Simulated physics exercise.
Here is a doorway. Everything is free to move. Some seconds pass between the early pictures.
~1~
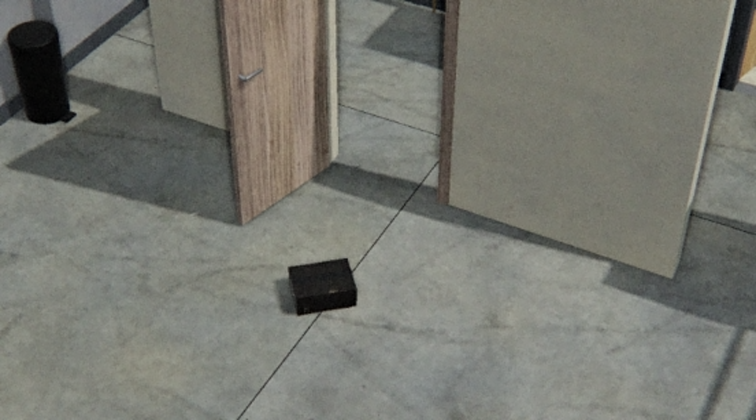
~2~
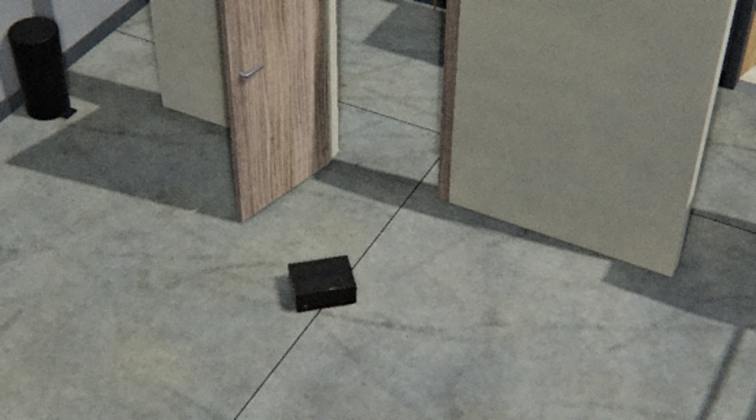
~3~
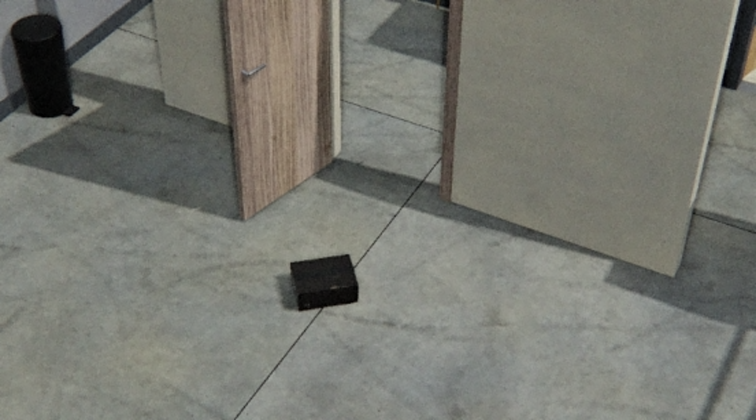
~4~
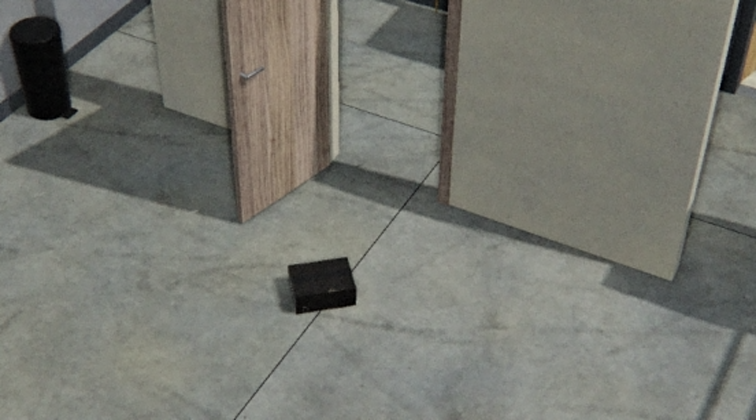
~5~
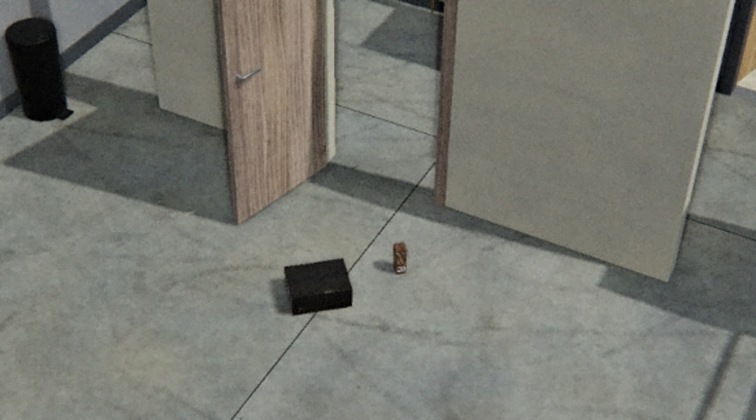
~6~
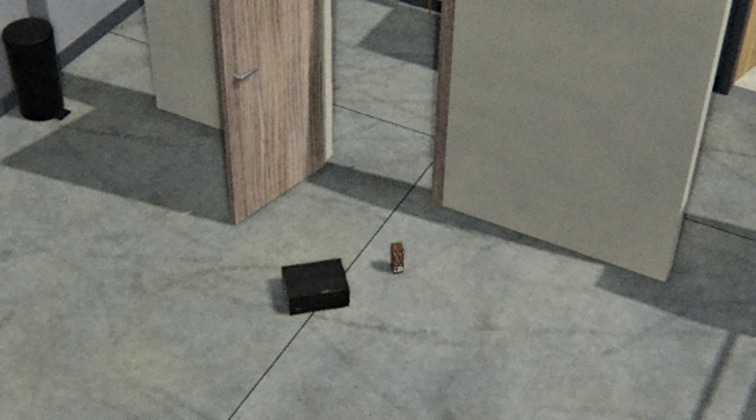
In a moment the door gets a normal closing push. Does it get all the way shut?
Here the door reaches the frame.
Then, 0.50 s later than the last frame, door 83° open.
Then, 0.80 s later than the last frame, door 57° open.
Then, 1.00 s later than the last frame, door 38° open.
Then, 1.30 s later than the last frame, door 9° open.
When it is over, door 0° open; both as before. End places, in pixels of the last picture, brown carton near (397, 259).
